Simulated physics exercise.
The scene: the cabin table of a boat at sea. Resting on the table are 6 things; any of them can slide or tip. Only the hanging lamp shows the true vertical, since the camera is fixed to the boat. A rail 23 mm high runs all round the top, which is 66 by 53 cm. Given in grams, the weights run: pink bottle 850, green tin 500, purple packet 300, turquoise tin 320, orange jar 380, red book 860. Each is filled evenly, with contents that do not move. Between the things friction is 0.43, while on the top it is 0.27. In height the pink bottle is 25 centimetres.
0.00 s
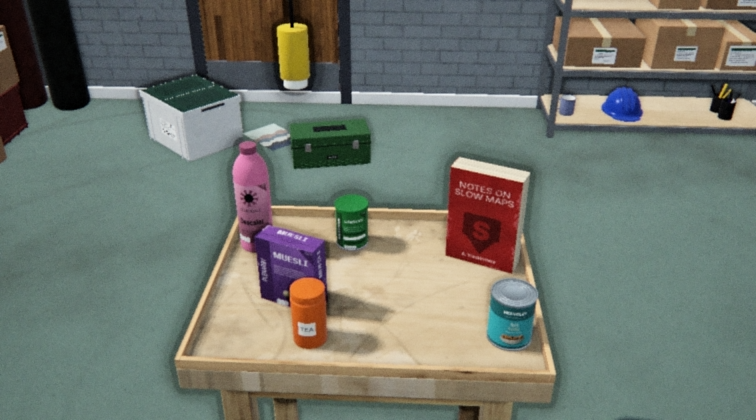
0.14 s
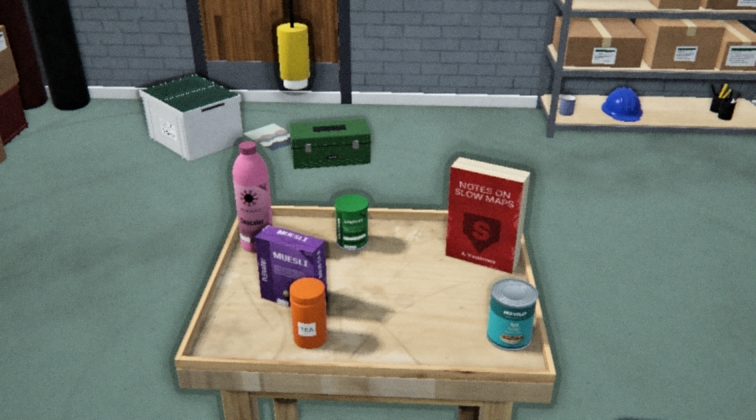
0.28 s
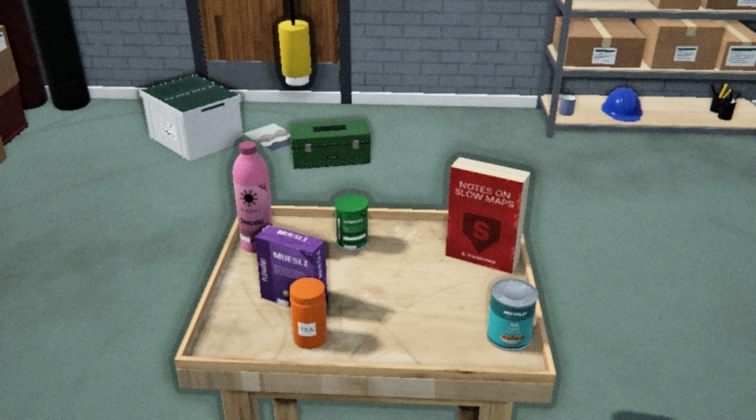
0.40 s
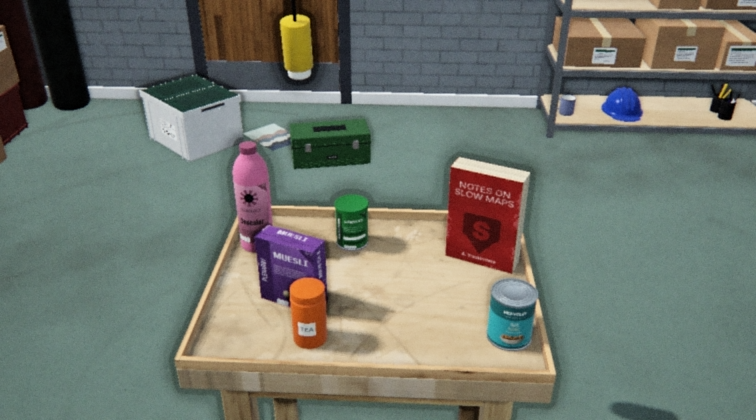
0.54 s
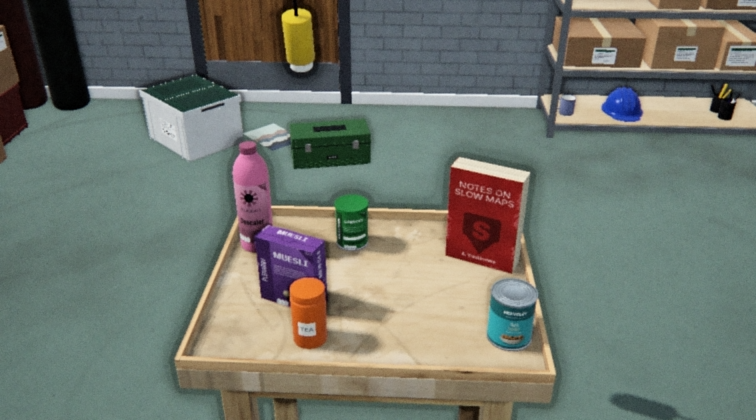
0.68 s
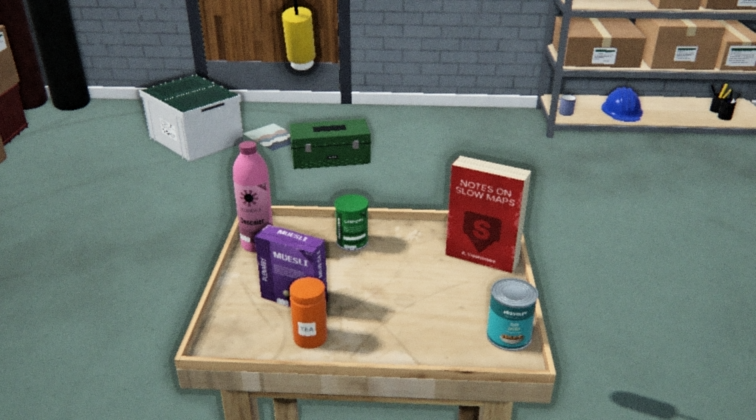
A yellow hanging cylinder shifts slightly upward and to the right at the back of a grey-walled room, seen from a steady, raised view over a railed wooden table. On the table, a pink bottle, purple packet and orange jar stand left, a green tin behind, and a red book and turquoise tin right. They all stay put while a dark shadow creeps into view on the floor at lower right.
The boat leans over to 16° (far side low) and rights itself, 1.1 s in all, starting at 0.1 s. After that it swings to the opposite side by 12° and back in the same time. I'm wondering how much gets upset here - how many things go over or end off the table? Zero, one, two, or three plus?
I'd say just one thing.
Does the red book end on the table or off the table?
Red book: Goes out of bounds.
After 1.18 s, boat level; red book on its side.
After 1.78 s, boat heeled 12°, near side down; red book now off the table.
After 1.98 s, boat heeled 8°, near side down.
At rest (2.8 s), off the table, red book; the other 5 in place, give or take 5 cm. In the last view, pink bottle near (253, 196), green tin near (352, 222).
